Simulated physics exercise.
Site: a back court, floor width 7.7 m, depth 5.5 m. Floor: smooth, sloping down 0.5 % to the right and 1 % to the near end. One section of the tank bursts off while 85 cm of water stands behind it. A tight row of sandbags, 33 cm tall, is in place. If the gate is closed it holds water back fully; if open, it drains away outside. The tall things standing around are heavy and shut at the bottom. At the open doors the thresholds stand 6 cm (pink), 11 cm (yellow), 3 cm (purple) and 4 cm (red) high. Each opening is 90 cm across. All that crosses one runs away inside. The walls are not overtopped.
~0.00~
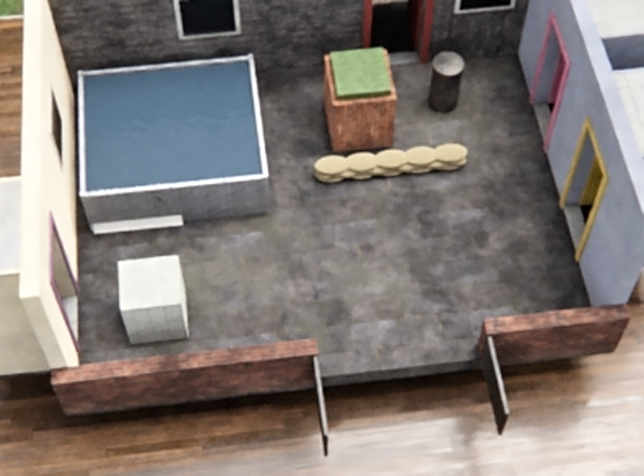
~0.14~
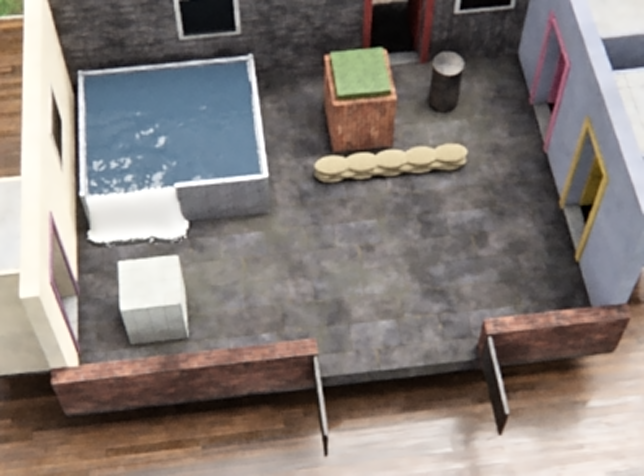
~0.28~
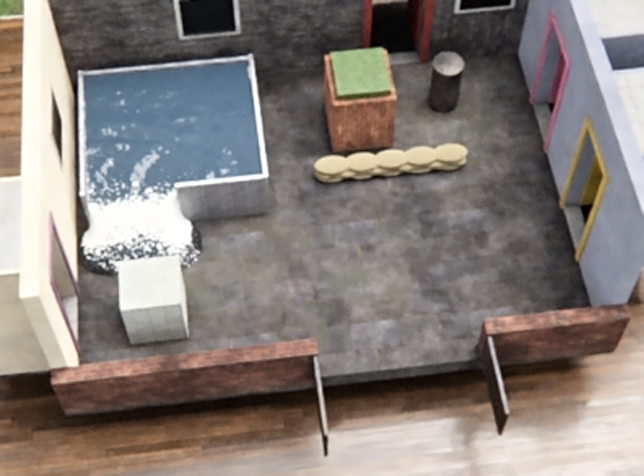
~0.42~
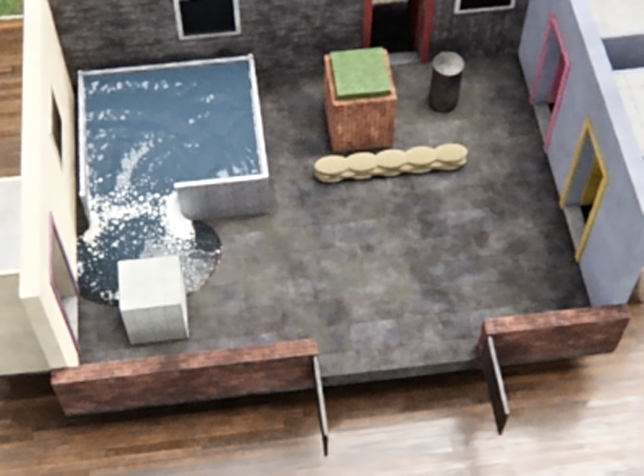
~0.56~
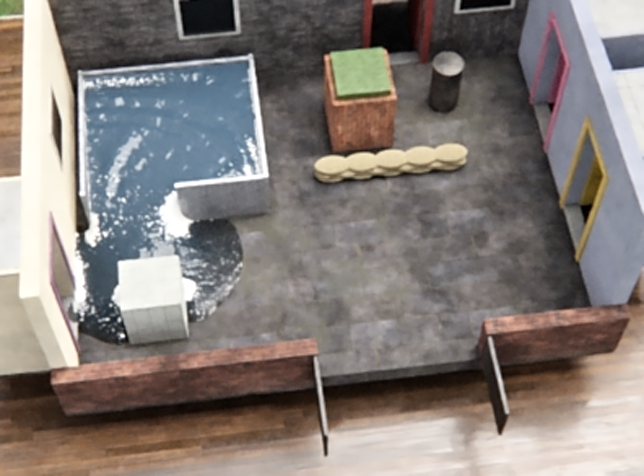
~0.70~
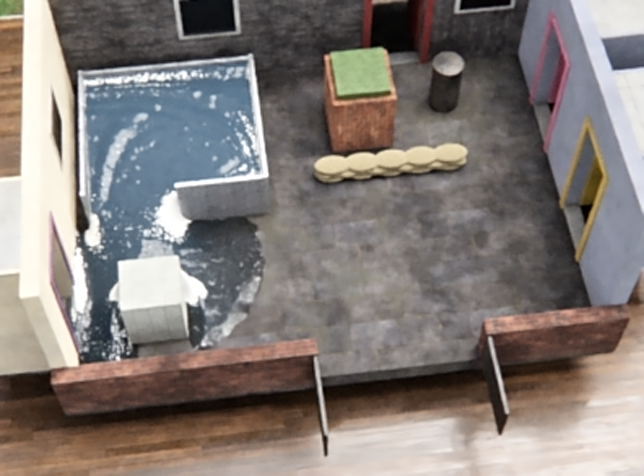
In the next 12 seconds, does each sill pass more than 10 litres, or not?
The pink door does. The yellow door does. The purple door does. The red door does.
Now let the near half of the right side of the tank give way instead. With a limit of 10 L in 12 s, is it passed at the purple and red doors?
At the purple door the limit is not exceeded; at the red door it is surpassed.
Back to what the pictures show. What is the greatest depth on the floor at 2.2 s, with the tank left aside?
Roughly 61 cm.
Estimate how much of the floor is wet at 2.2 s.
About 45 per cent.
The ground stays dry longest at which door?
It would be the red one.
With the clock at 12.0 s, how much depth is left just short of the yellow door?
Close to 11.0 cm of depth.
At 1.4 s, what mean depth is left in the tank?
It averages close to 61 centimetres.
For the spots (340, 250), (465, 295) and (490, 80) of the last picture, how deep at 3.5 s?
Depths in turn: Roughly 3, 5 and 0 centimetres.
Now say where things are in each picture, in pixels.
The first frame shows still water, 85 cm deep, in the tank at (171, 126).
In the second frame, water pours out at (135, 210) and has run 0.8 m, to (89, 234); typically 10 cm deep outside, 85 cm at the tank's back.
In the third frame, water pours out at (136, 212) and has run 1.1 m, to (184, 264); typically 14 cm deep outside, 85 cm at the tank's back.
In the fourth frame, the front is at (193, 286), 1.5 m from the gap at (136, 213); 2.5 m2 of floor is under water; 85 cm left at the back of the tank.
In the fifth frame, the front is at (111, 337), 2.0 m from the gap at (136, 214); 3.6 m2 of floor is under water; 82 cm left at the back of the tank.
In the sixth frame, water pours out at (136, 214) and has run 2.6 m, to a hidden place; typically 9 cm deep outside, 74 cm at the tank's back.
After 1.4 s water covers 25 % of the floor and is deepest (69 cm) near (79, 389); pink door not reached, yellow door not reached, purple door 31 cm at the sill, 95 L in, red door not reached.
After 2.2 s water covers 45 % of the floor and is deepest (61 cm) near (79, 378); pink door not reached, yellow door not reached, purple door 26 cm at the sill, 302 L in, red door not reached.
After 3.5 s water covers 65 % of the floor and is deepest (39 cm) near (79, 378); pink door not reached, yellow door not reached, purple door 25 cm at the sill, 525 L in, red door not reached.
After 7.0 s water covers 90 % of the floor and is deepest (22 cm) near (79, 389); pink door 8 cm at the sill, 6 L in, yellow door 17 cm at the sill, 149 L in, purple door 15 cm at the sill, 864 L in, red door 5 cm at the sill, 0 L in.
After 12.0 s water covers 95 % of the floor and is deepest (14 cm) near (79, 389); pink door 12 cm at the sill, 72 L in, yellow door 11 cm at the sill, 191 L in, purple door 9 cm at the sill, 1041 L in, red door 10 cm at the sill, 42 L in.
